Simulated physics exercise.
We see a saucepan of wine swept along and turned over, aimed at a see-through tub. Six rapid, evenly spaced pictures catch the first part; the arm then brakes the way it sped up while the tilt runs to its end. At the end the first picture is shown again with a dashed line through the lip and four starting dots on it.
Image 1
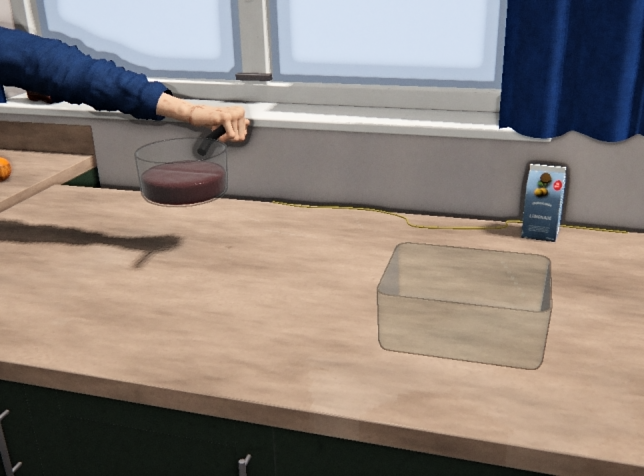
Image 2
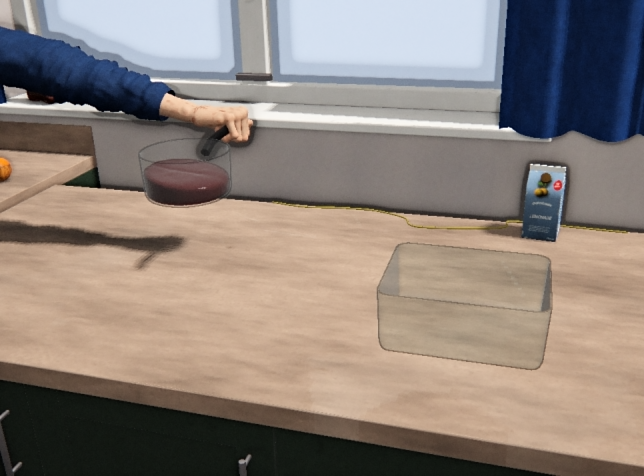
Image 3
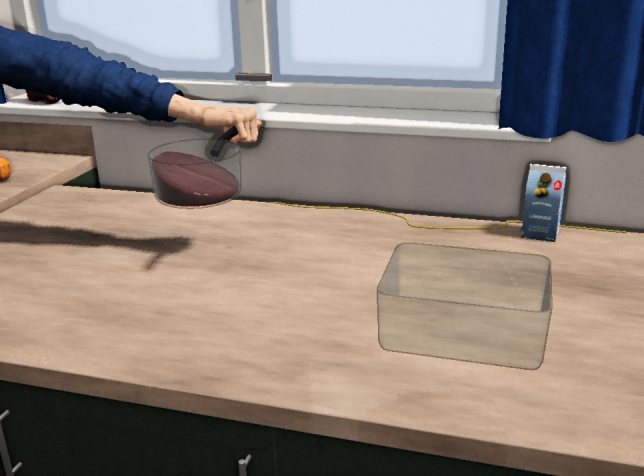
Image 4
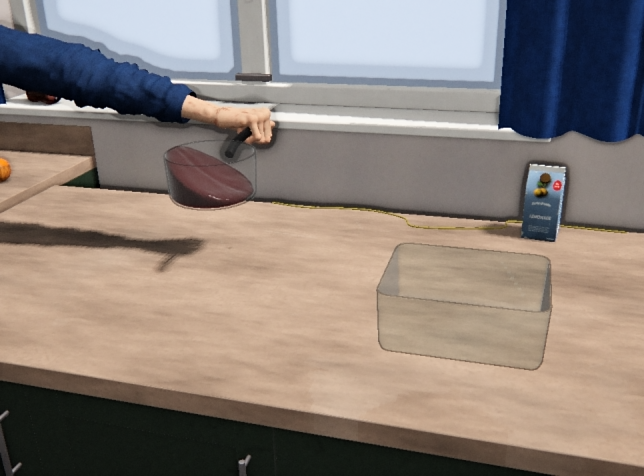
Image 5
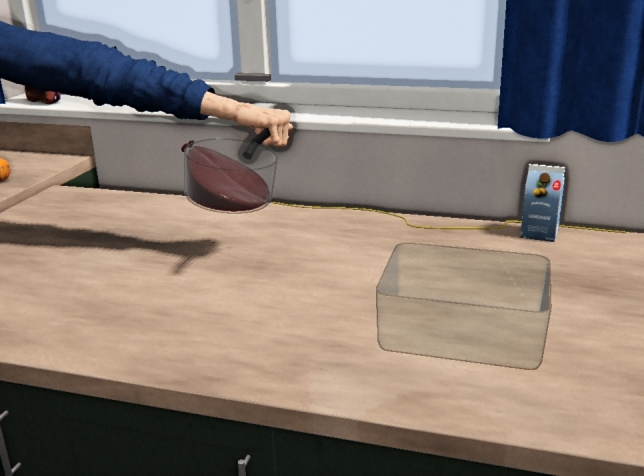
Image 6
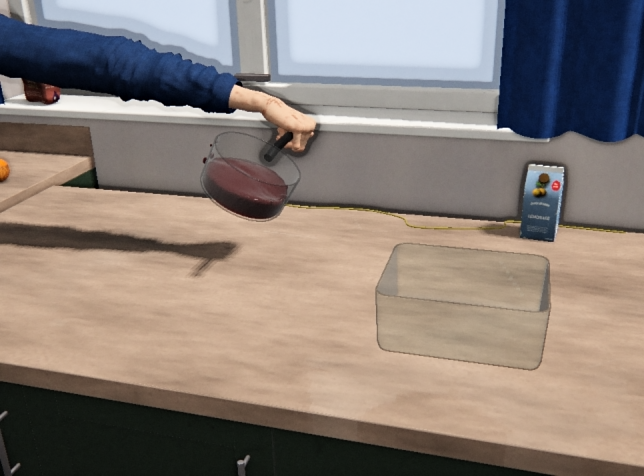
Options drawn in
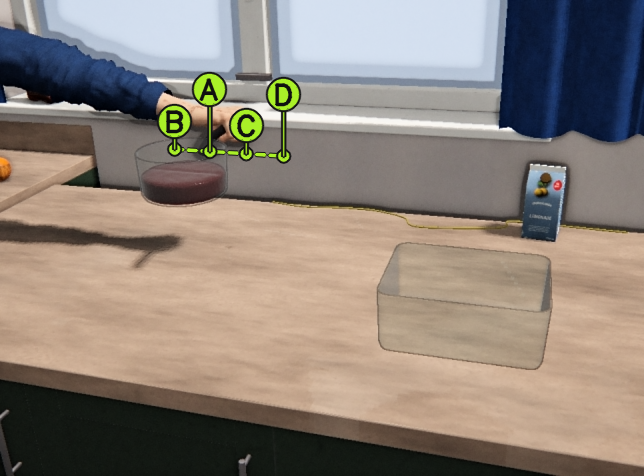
On a kitchen counter, a hand moves a clear pan of wine right and tilts it.
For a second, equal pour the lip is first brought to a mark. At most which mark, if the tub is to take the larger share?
C.
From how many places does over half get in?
Two of them.
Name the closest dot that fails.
That is dot A.
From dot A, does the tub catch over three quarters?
No.
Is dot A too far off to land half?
Yes, it does.
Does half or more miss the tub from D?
No, that is safe.
On the marked copy, A at (209, 151); B at (174, 149); C at (246, 153); D at (283, 156).
Choosing A, about 30 % lands in the tub, 66 % falls short and 5 % goes beside or beyond.
Choosing B, about 4 % lands in the tub, 94 % falls short.
Choosing C, about 62 % lands in the tub, 26 % falls short and 12 % goes beside or beyond.
Choosing D, about 88 % lands in the tub, 7 % falls short and 5 % goes beside or beyond.
